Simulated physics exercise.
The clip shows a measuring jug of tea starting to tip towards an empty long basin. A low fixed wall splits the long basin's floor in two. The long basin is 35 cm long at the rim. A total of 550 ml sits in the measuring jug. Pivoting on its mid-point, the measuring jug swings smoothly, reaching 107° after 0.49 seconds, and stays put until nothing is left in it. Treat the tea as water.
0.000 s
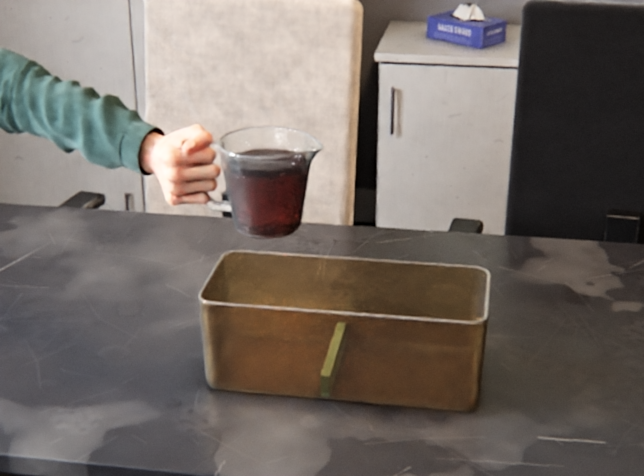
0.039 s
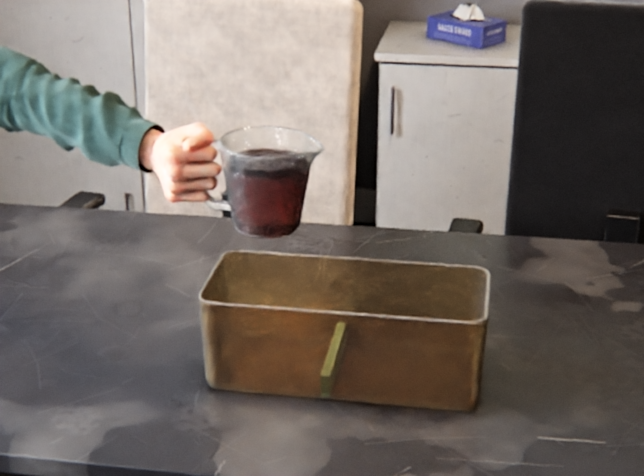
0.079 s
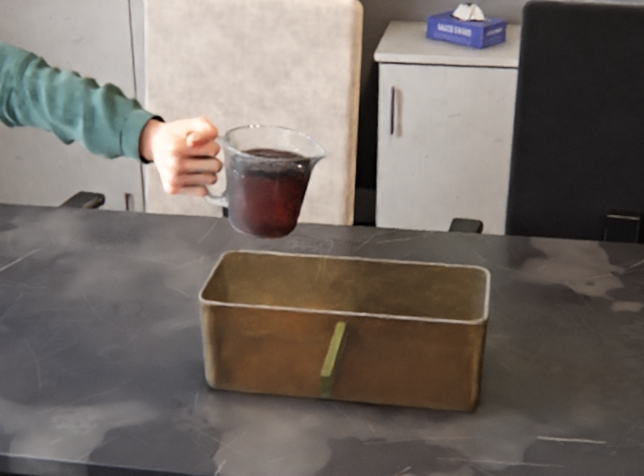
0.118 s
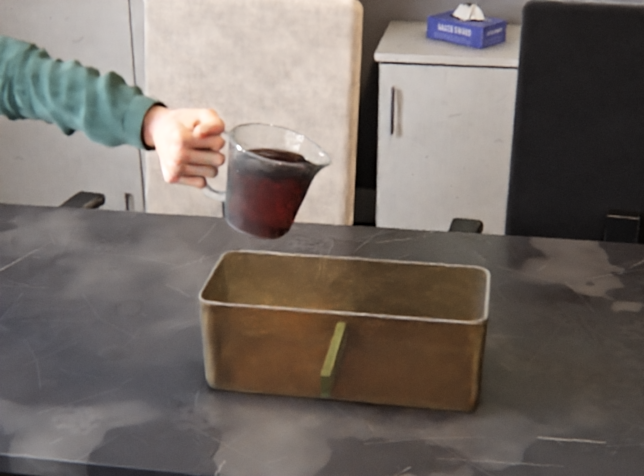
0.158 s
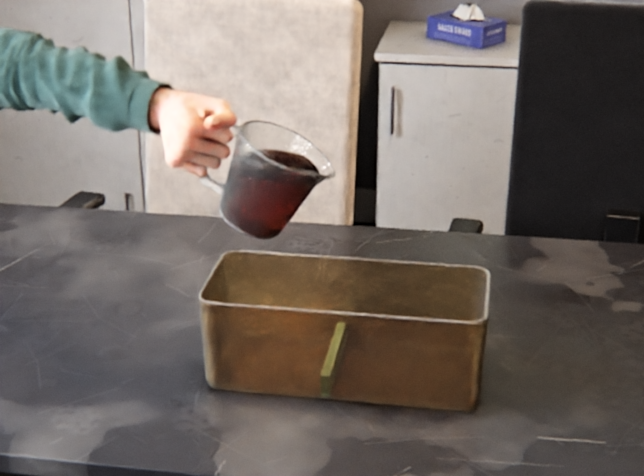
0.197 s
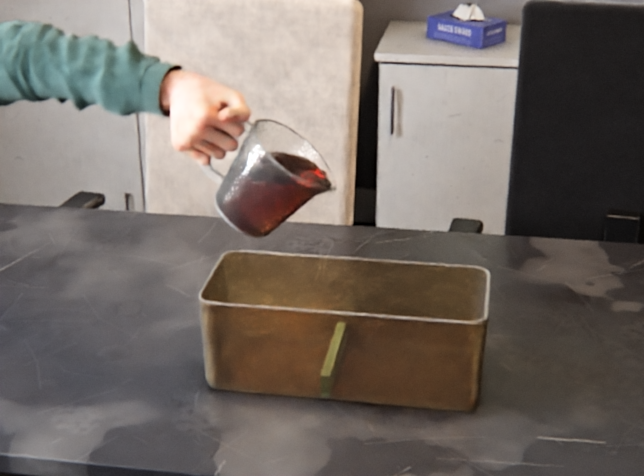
At the start, a hand in a green sleeve holds a clear measuring jug of dark reddish tea upright above an empty long basin on a dark table. The hand tilts the jug to the right, slightly at first and then more steeply, and the tea shifts towards the lowered right rim.
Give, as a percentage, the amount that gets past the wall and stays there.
Past the wall: About 91 %.
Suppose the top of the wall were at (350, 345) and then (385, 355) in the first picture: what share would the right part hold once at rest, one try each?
The first gives near 75 per cent and the second near 15 per cent.
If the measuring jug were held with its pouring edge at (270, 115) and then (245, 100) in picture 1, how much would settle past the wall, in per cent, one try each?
30 then 15 %.
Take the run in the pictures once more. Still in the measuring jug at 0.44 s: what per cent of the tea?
Remaining: Near 42 % of the total.
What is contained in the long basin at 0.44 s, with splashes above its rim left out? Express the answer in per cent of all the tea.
Around 28%.
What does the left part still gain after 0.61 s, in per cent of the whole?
Roughly 4 per cent.
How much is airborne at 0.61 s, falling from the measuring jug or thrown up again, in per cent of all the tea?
Roughly 10 %.
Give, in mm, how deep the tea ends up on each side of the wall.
About 2 mm left, about 20 mm right.
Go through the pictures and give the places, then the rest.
In the first picture, it leans 0°; its right rim is at (322, 146); the tea meets the walls at (227, 157) and (308, 162); the long basin's rim runs from (212, 276) to (488, 296); the wall's top is at (334, 348).
In the second picture, it leans 2°; its right rim is at (324, 148); the tea meets the walls at (227, 157) and (309, 162).
In the third picture, it leans 7°; its right rim is at (327, 153); the tea meets the walls at (229, 156) and (311, 164).
In the fourth picture, it leans 15°; its right rim is at (332, 162); the tea meets the walls at (233, 156) and (315, 167).
In the fifth picture, it leans 25°; its right rim is at (335, 174); the tea meets the walls at (235, 159) and (321, 171).
In the sixth picture, it leans 37°; its right rim is at (337, 188); the tea meets the walls at (229, 170) and (330, 178).
By 0.44 s the tilt is 104° and 43 per cent is still to pour, 0 is left of the wall and 29 right of it.
By 0.61 s the tilt is 107° and 6 per cent is still to pour, 4 is left of the wall and 80 right of it.
By 0.79 s the tilt is 107° and 0 per cent is still to pour, 5 is left of the wall and 91 right of it.
By 0.99 s the tilt is 107° and 0 per cent is still to pour, 7 is left of the wall and 91 right of it.
At rest 7 per cent lies left of the wall, 91 right of it and 2 outside.
